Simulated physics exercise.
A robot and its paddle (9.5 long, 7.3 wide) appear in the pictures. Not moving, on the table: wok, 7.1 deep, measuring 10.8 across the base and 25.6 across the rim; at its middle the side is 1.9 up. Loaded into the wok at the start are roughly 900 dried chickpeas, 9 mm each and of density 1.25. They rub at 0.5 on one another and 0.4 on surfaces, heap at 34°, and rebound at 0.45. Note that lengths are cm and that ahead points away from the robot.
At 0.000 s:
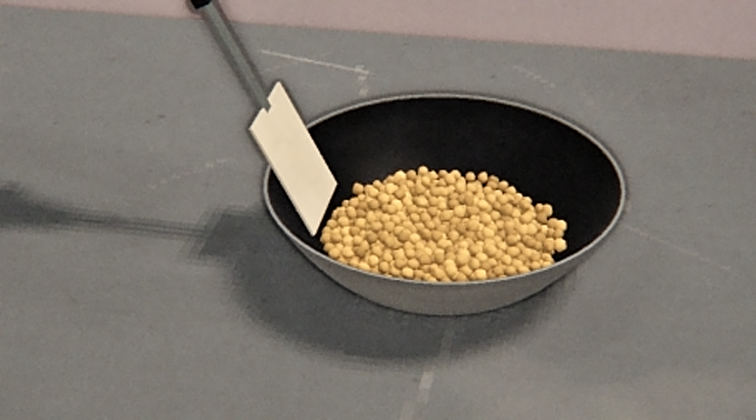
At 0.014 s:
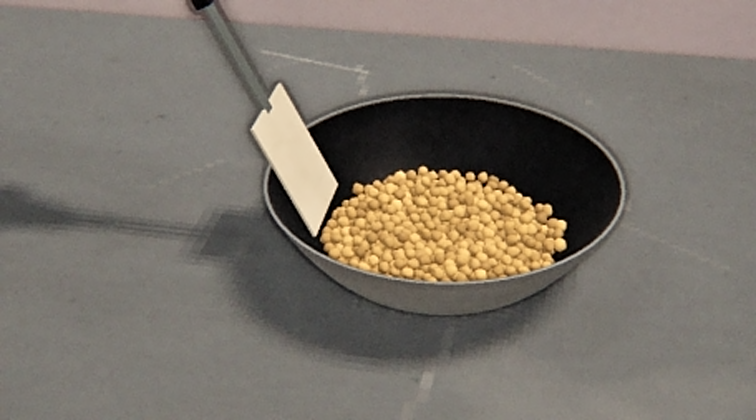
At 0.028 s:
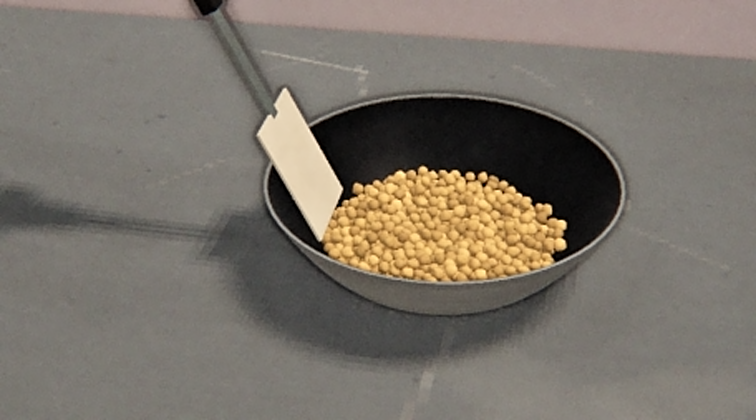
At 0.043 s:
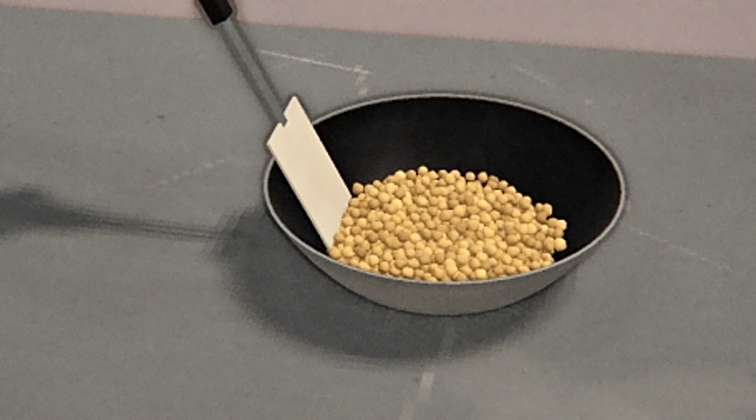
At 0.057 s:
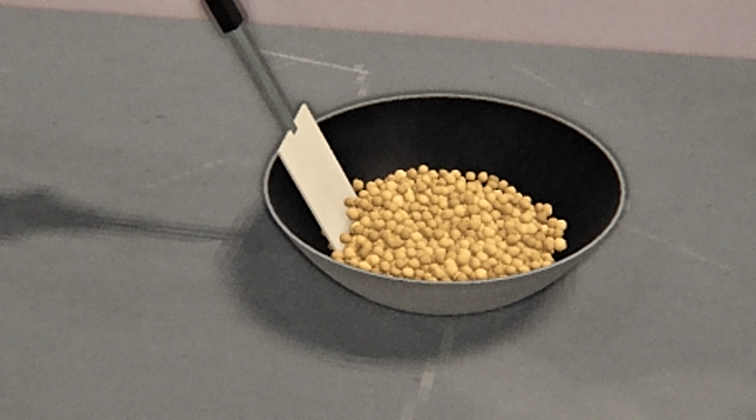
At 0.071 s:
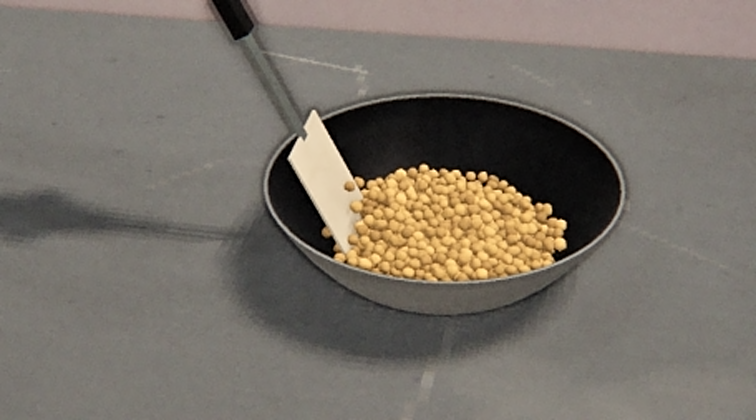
A dark wok full of dried chickpeas sat still on a gray table while a pale paddle at its left side slid a short way down and right into the edge of the pile, nudging a few chickpeas.
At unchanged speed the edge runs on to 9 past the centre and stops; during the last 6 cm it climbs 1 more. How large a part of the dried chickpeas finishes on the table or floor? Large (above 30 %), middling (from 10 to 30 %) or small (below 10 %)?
Middling; from 10 to 30 %.
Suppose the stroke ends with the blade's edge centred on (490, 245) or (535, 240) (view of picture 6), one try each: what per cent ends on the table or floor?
Try 1: Approx. 0 %; try 2: Approx. 0 %.
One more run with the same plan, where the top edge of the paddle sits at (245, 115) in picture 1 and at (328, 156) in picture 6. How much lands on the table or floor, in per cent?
Near 40 in a hundred.
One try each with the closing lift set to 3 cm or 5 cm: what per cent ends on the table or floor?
Result, in order: Approx. 20 % and 15 %.
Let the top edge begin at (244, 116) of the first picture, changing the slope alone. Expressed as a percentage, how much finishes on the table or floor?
Some 15 per cent.
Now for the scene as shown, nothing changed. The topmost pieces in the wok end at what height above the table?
Close to 8.0 centimetres high.
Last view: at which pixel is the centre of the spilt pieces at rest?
It ends up around (693, 278).
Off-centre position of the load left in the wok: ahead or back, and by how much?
Ahead, by around 3.5 cm.
By 0.18 s, sloping 64°, highest piece 10 above the table; 900 in the wok.
By 0.29 s, sloping 64°, highest piece 9 above the table; 899 in the wok, 1 on the blade or in flight.
By 0.55 s, sloping 64°, highest piece 9 above the table; 752 in the wok, 97 on the table or floor, 51 on the blade or in flight.
By 1.60 s, sloping 64°, highest piece 8 above the table; 752 in the wok, 148 on the table or floor.
Final count, 752 in the wok, 148 on the table or floor. That is 16 % on the table or floor.
